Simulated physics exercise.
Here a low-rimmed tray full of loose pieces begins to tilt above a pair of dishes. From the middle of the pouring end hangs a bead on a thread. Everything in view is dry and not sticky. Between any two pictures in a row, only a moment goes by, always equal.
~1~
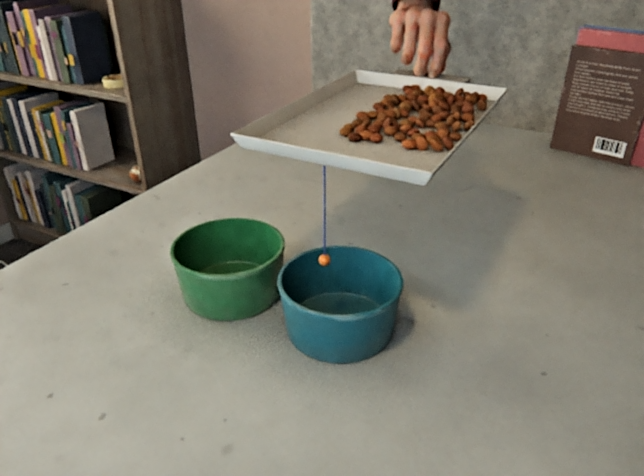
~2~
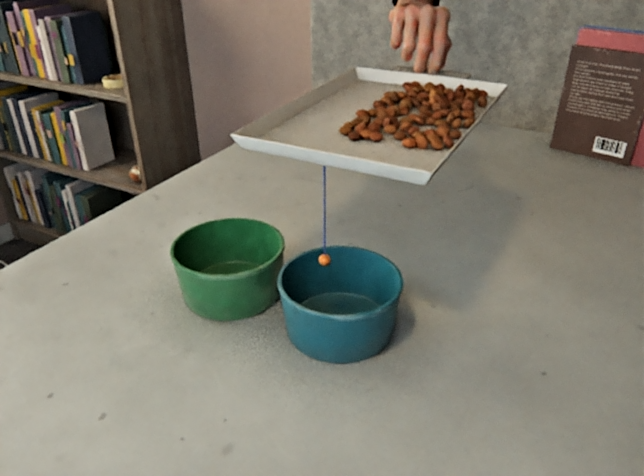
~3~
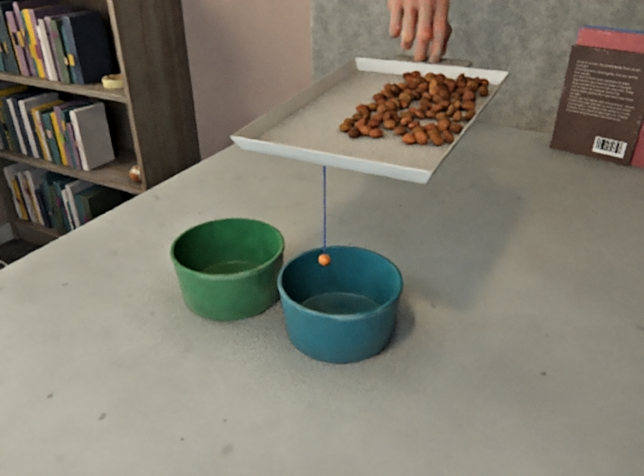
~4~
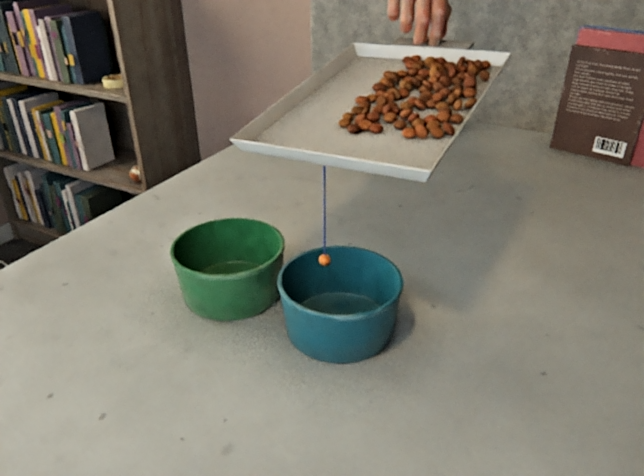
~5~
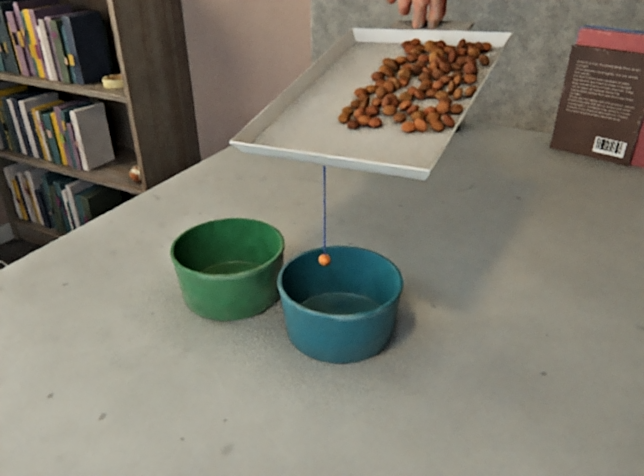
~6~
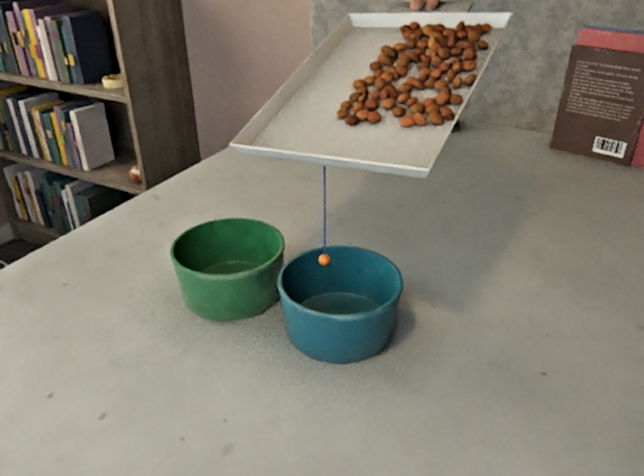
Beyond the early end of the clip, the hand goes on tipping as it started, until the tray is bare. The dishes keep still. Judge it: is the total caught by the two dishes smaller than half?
Most gets spilled.
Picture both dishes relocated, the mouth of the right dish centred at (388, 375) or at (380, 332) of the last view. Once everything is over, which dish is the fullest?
First try, the leftmost dish; second try, the leftmost dish.
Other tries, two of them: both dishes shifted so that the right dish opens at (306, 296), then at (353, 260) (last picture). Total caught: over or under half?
The first time it's higher than half, the second time lower than half.
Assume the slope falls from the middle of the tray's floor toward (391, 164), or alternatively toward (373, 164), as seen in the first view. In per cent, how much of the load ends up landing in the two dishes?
The first gives 10 %, the second 20 %.
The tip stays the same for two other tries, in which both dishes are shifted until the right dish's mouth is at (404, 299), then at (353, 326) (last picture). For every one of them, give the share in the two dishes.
Roughly 40 per cent, then roughly 90 per cent.
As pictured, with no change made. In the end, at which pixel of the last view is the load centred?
Roughly pixel (230, 339).
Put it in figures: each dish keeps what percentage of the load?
About 20 % ends in the left dish and about 10 % in the right dish.
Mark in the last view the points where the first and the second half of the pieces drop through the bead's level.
(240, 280) first, (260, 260) later.
Soon after the last picture, tray tipped steeply; about half on the tray; a stray few in the right dish; a stray few in the left dish; a stray few outside both; about a third in the air.
A little later, tray tipped past a quarter turn; a small part in the right dish; about a quarter in the left dish; about two thirds outside both; a stray few in the air.
Later still, tray tipped past a quarter turn; a small part in the right dish; about a quarter in the left dish; about two thirds outside both.
At rest, tray tipped past a quarter turn; a small part in the right dish; about a quarter in the left dish; about two thirds outside both.
